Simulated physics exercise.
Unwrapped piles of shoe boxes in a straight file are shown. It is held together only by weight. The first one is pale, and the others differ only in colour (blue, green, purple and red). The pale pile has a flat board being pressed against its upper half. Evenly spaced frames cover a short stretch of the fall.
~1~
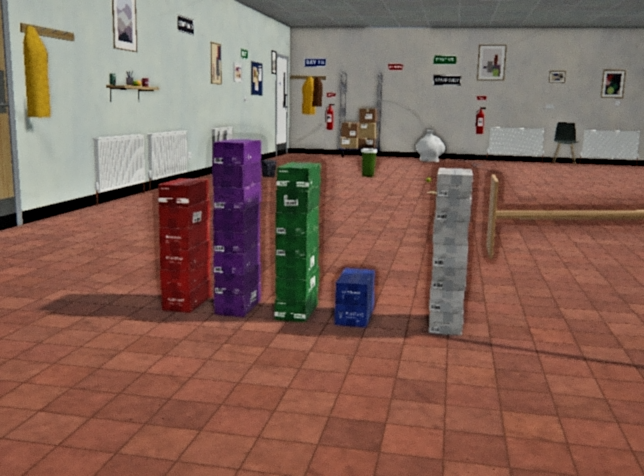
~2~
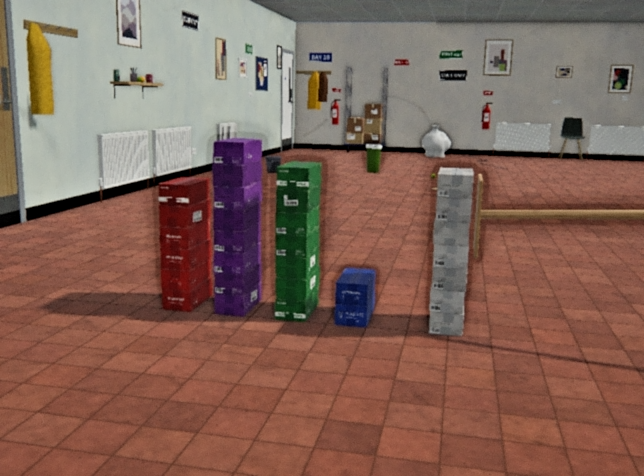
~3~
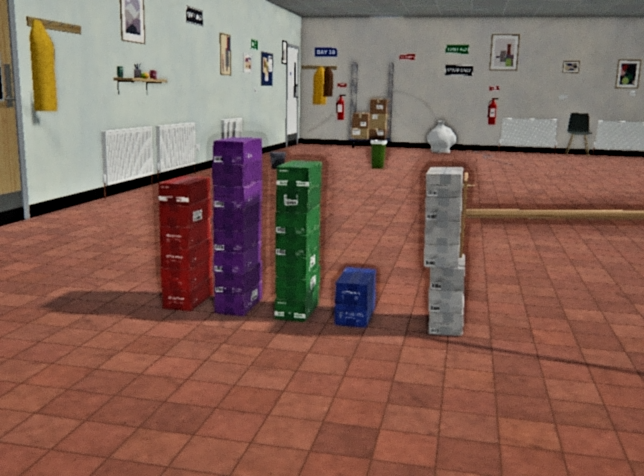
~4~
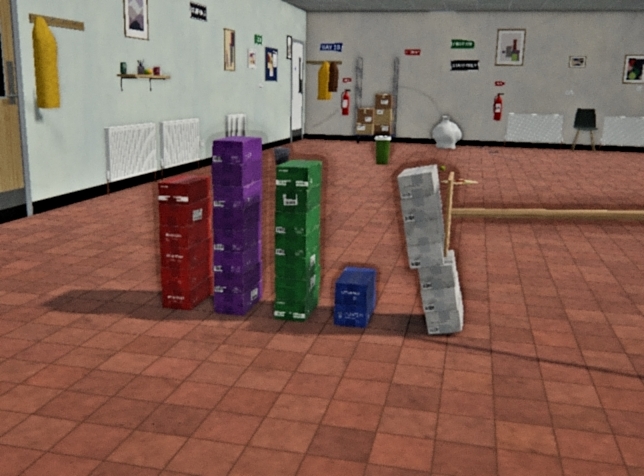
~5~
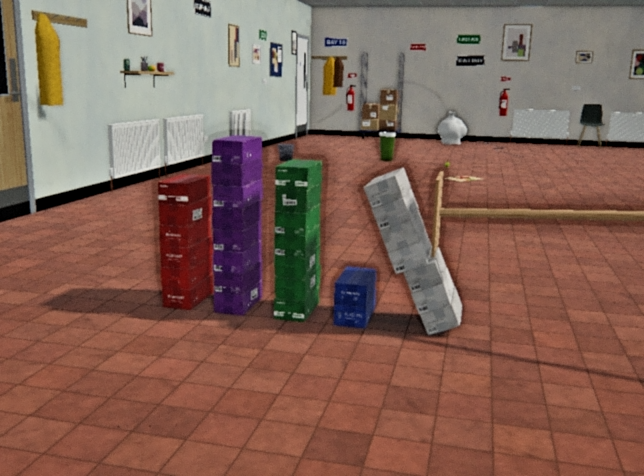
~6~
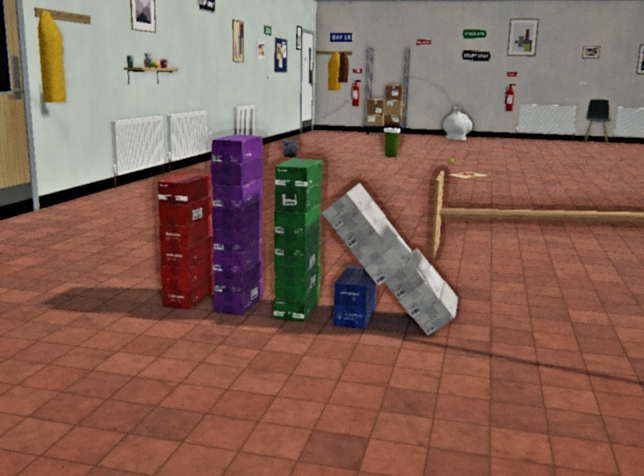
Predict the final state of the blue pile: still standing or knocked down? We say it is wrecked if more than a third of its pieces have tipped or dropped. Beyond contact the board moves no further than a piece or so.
Still standing.
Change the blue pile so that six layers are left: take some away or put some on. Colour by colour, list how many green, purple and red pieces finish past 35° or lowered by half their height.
The end counts by colour are green 7, purple 8 and red 5.
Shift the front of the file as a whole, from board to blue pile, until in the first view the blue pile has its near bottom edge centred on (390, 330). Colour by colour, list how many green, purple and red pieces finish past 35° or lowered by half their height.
Green: 0; purple: 0; red: 0.
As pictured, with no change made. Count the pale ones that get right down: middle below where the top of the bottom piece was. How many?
Tally at the end: 2.
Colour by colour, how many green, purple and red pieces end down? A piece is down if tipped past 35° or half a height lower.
Pieces down at the end - green: 0, purple: 0, red: 0.
Shortly afterwards, 7 of the pale pile down; none of the 2 blue boxes down (0 of 23 in all colours); top blue box unmoved.
Next, 7 of the pale pile down; none of the 2 blue boxes down (0 of 23 in all colours); top blue box a little from its place; top green box tilted a little.
In the end, 7 of the pale pile down; none of the 2 blue boxes down (0 of 23 in all colours); top blue box a little from its place; top green box tilted a little. From the last view, middles, top blue box near (353, 286), top green box near (268, 173).
